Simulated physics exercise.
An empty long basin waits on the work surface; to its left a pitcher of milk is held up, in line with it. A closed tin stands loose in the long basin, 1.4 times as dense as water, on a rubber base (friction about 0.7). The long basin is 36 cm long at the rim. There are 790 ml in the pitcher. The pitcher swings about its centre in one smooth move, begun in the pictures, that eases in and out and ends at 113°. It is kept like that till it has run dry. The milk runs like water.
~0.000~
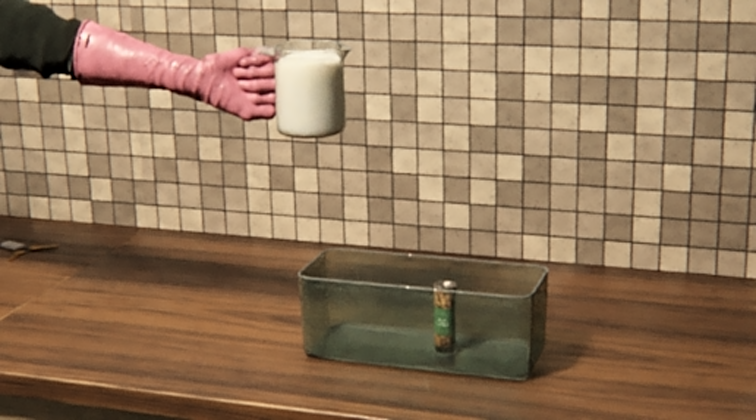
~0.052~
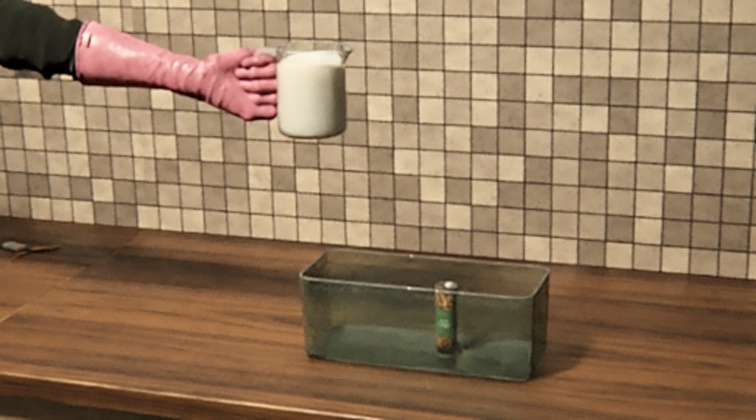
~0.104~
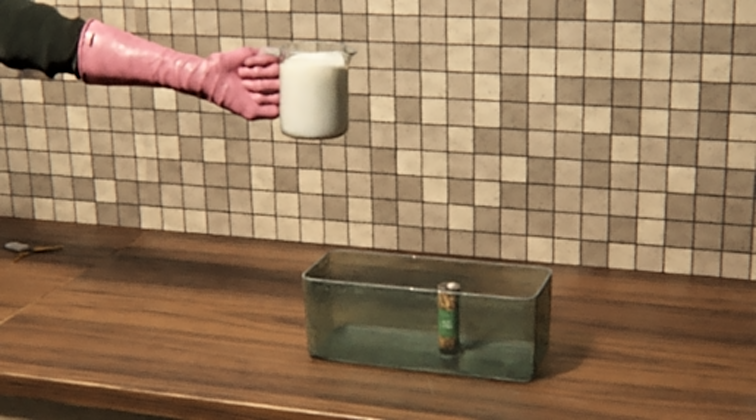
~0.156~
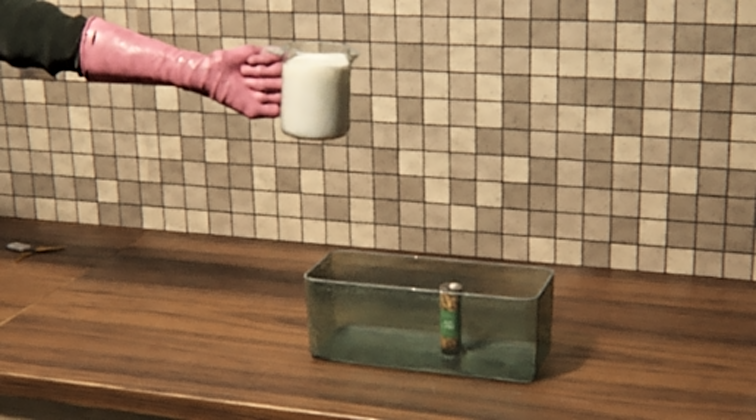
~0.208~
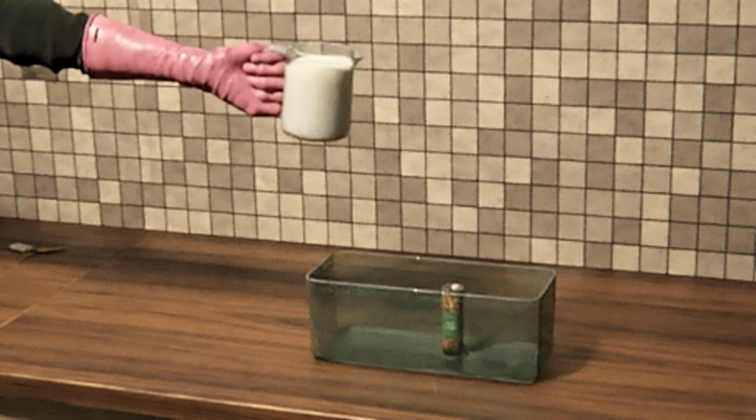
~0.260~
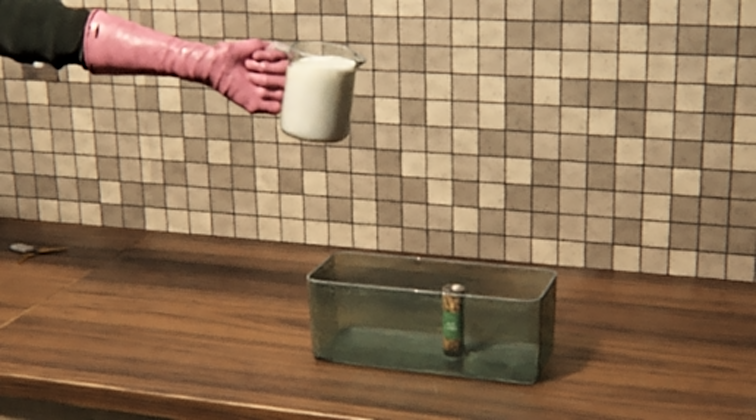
The clip opens on a pink-gloved hand holding a pitcher of milk upright against a tiled wall, above and to the left of a clear long basin with a small closed tin standing inside. The gloved hand then slowly tilts the pitcher slightly to the right, while the basin and tin stay on the wooden surface.
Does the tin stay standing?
The tin falls.
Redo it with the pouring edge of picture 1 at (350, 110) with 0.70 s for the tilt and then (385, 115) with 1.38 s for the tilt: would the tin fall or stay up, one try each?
First it remains upright; then it stays up.
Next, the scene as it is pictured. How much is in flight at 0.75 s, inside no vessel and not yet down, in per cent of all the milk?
About 14 per cent.
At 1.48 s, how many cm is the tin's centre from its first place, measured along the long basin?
Some 8 cm.
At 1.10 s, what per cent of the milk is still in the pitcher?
Near 30 in a hundred.
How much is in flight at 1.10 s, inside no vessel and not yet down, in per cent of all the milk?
Some 34 per cent.
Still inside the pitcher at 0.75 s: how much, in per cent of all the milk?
Some 84 per cent.
Then, 0.75 s in, the tilt is 64° and 84 per cent is still to pour; the tin stands where it began.
Then, 1.10 s in, the tilt is 102° and 29 per cent is still to pour; the tin leans 10°.
Then, 1.48 s in, the tilt is 113° and 1 per cent is still to pour; the tin lies on its side.
Then, 1.88 s in, the tilt is 113° and 0 per cent is still to pour; the tin lies on its side.
Finally, the tin lies on its side.
